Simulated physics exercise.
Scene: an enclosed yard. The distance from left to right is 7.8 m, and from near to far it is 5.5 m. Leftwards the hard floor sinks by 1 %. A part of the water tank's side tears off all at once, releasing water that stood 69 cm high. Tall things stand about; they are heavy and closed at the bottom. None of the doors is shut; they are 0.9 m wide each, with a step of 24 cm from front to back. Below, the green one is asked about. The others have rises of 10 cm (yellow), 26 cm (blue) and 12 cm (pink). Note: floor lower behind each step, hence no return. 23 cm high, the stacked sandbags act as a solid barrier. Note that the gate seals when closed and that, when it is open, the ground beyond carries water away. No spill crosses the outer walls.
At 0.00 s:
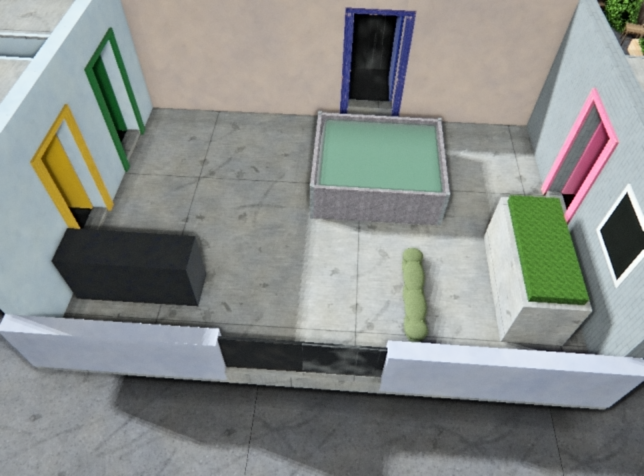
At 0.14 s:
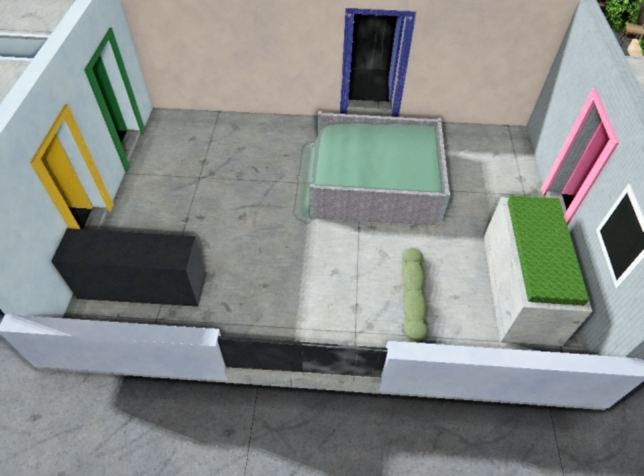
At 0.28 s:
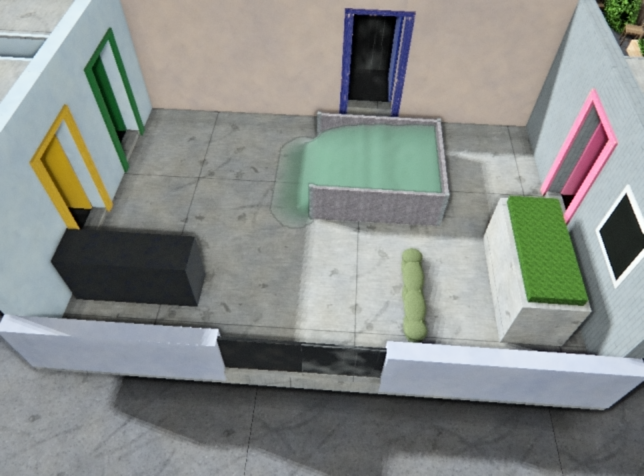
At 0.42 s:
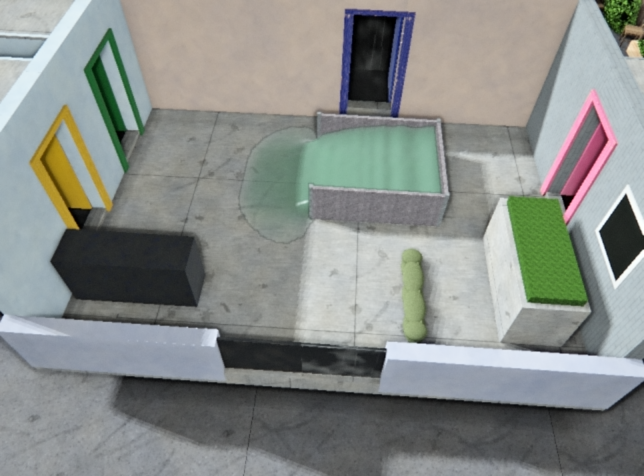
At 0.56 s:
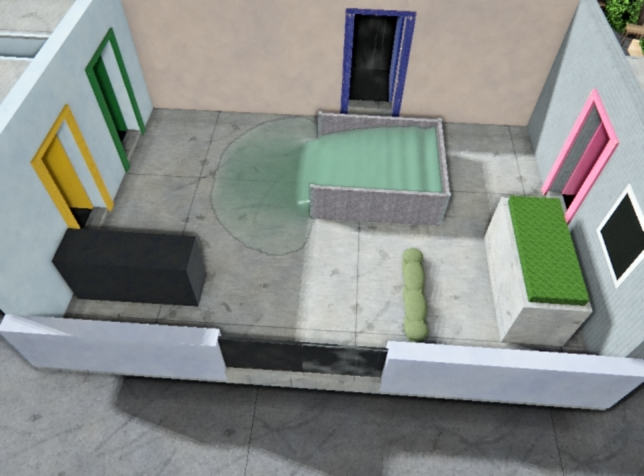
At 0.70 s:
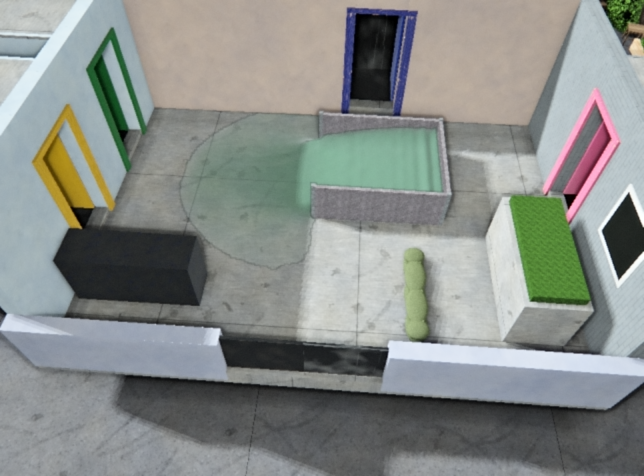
At the start, pale green water sits still in a stone-sided tank near the back wall of a walled yard with coloured doorways. The tank's left side opens and water pours out, spreading leftward across the grey floor in a widening, thinning rounded sheet, while the level inside lowers.
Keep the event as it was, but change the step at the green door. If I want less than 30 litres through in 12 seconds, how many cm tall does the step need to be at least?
You would need about 28 cm.
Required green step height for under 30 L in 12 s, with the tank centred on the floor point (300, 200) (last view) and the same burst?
At least some 28 centimetres tall.
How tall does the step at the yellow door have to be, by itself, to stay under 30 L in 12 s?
About 24 cm at yellow.
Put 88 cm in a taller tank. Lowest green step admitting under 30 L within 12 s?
In that case, roughly 36 cm.
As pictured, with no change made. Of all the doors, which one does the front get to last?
Pink.
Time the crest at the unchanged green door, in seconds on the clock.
Approximately 2.4 s.
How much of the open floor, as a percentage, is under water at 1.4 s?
About 40 per cent.
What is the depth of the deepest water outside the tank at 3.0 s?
Up to some 31 centimetres, I'd say.
After 1.4 s water covers 40 % of the floor, deepest (32 cm) near (125, 177); 24 cm at the green door, 20 litres in over its 13 cm step.
After 3.0 s water covers 45 % of the floor, deepest (31 cm) near (131, 164); 30 cm at the green door, 200 litres in over its 13 cm step.
After 12.0 s water covers 95 % of the floor, deepest (8 cm) near (114, 348); 8 cm at the green door, 276 litres in over its 13 cm step.
At the green door as built, the water arrived by 1.1 s and peaked near 34 cm at 2.4 s.
With a step of 25.5 cm, 48 litres would have come in within the 12 s; with 34.5 cm, 2 litres. So under 30 litres takes about 28 cm.
